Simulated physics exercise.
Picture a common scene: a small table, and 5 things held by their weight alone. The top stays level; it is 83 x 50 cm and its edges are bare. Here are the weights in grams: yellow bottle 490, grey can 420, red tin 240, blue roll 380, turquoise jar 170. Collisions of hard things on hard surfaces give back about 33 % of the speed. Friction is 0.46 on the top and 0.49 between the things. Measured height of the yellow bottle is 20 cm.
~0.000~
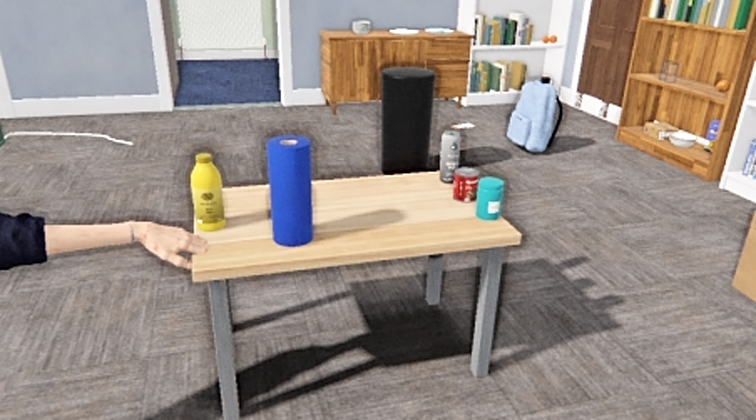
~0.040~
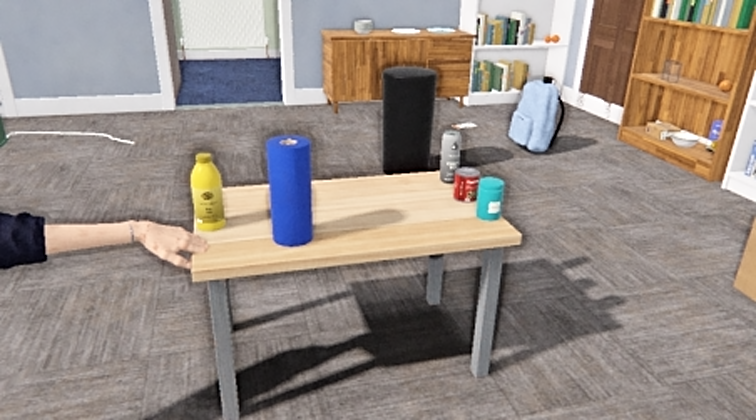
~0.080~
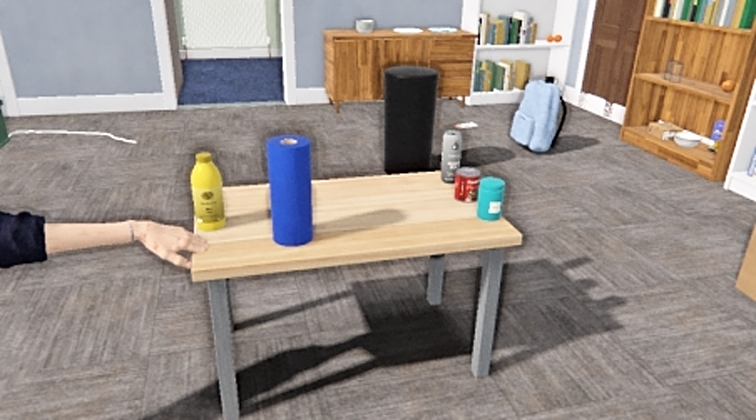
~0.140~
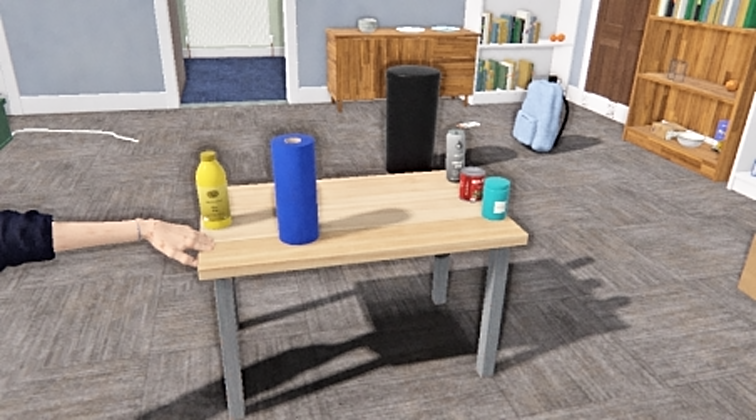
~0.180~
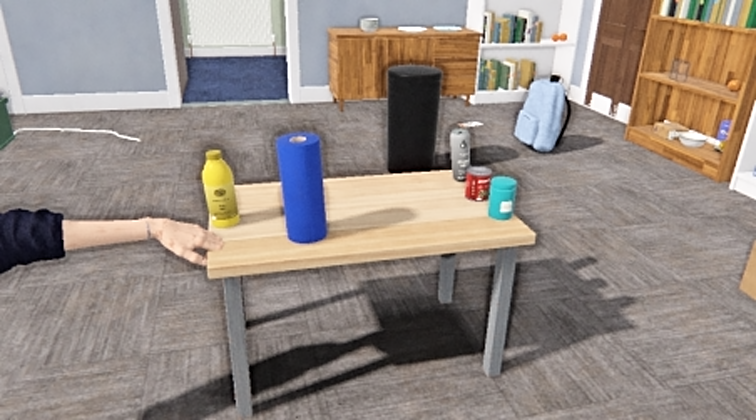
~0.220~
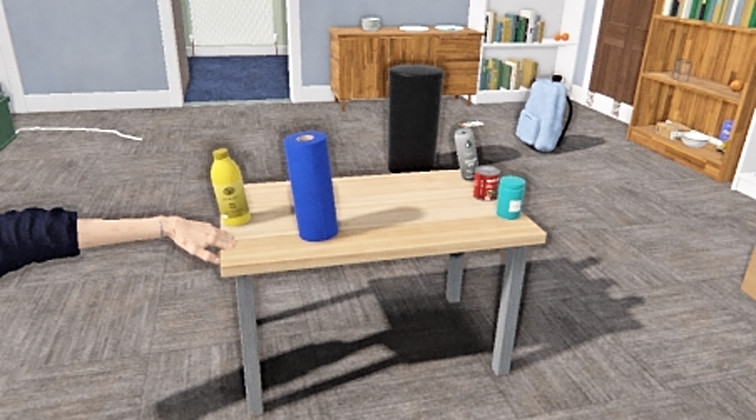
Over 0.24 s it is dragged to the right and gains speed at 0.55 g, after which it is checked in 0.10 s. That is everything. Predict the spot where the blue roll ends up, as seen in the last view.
It finishes at about (449, 205).
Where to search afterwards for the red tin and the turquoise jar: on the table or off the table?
Well, the red tin is out of bounds, and the turquoise jar is out of bounds.
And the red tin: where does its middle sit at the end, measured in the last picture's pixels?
Around (600, 304).
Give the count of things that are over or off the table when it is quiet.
I make it 5.
After 0.42 s, table shifted 22 cm; blue roll leaning 5° near (372, 183); grey can on its side; yellow bottle leaning 8°.
After 0.62 s, table shifted 22 cm; red tin and turquoise jar now off the table; blue roll leaning 33° near (406, 180); grey can on its side.
After 0.72 s, table shifted 22 cm; blue roll leaning 56° near (424, 186); yellow bottle on its side; grey can on its side.
After 0.92 s, table shifted 22 cm; blue roll on its side near (449, 205); yellow bottle on its side; grey can on its side.
At rest (1.3 s), off the table, red tin and turquoise jar; tipped over on the table, yellow bottle, grey can and blue roll. Seen from the same camera at the end, blue roll near (449, 205).
